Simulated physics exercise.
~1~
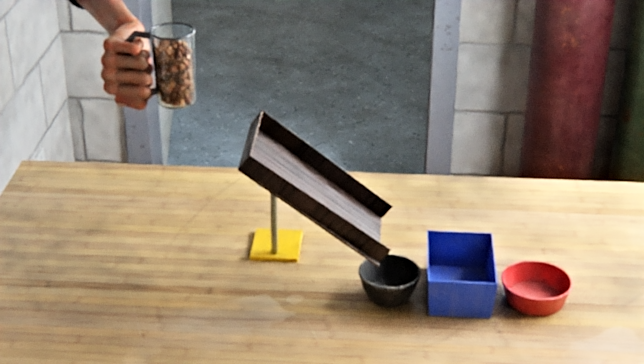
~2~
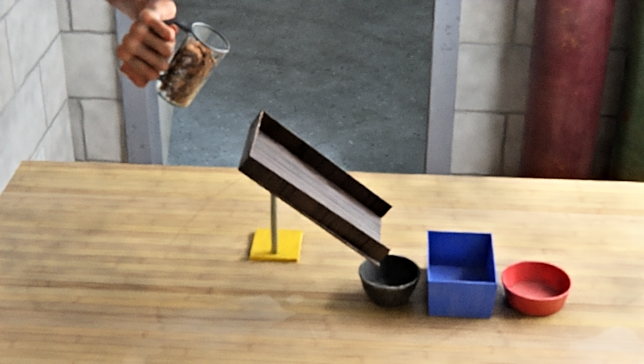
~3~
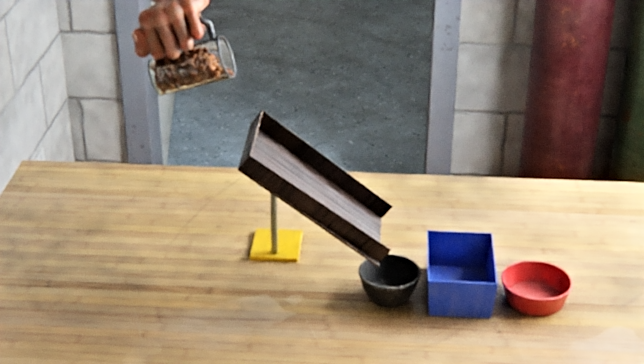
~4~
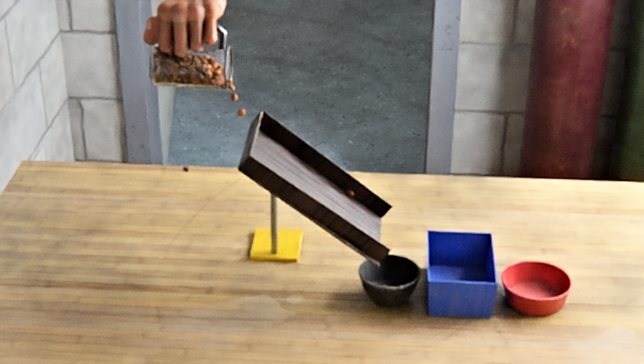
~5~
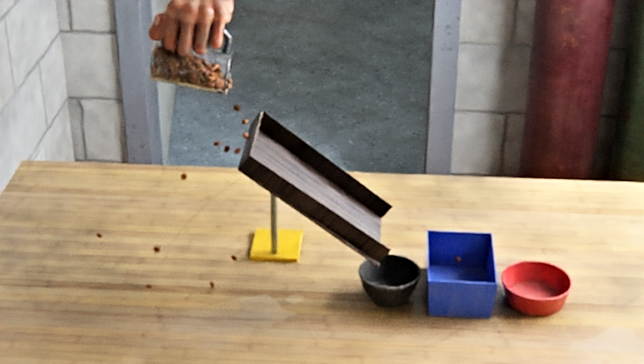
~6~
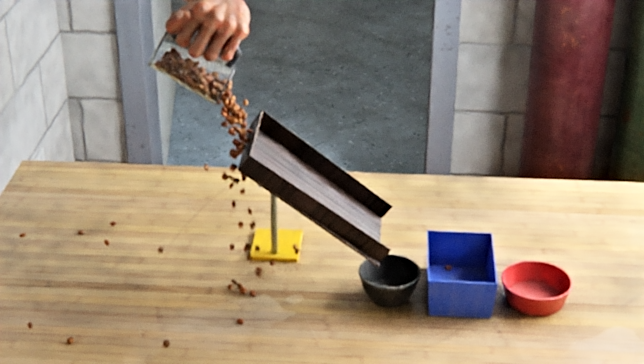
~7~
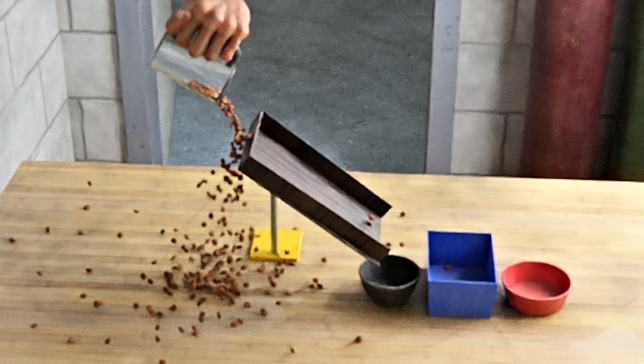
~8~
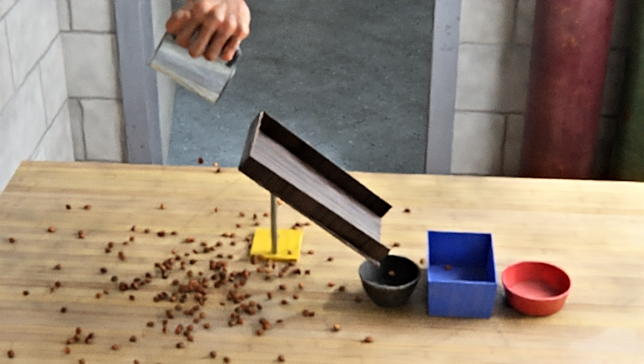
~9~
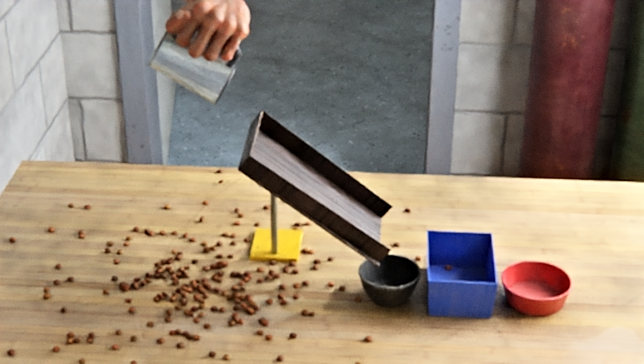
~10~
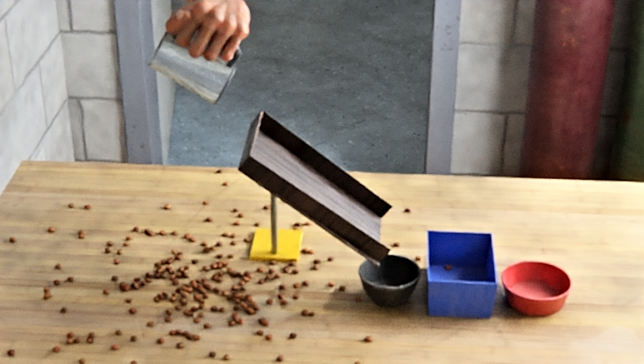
A hand holds a clear cup full of small brown pieces above a wooden table, to the left of a dark sloping chute on a yellow-based stand. The hand tips the cup to the right until it lies on its side, and a few pieces begin to fall near the chute's upper end. As the cup tilts further, mouth downward, a thick stream pours out, mostly missing the chute and dropping beside its stand. The pieces bounce and scatter widely across the table. Finally the cup is empty, and the pieces lie still, mostly left of the black bowl, blue tin and red dish.
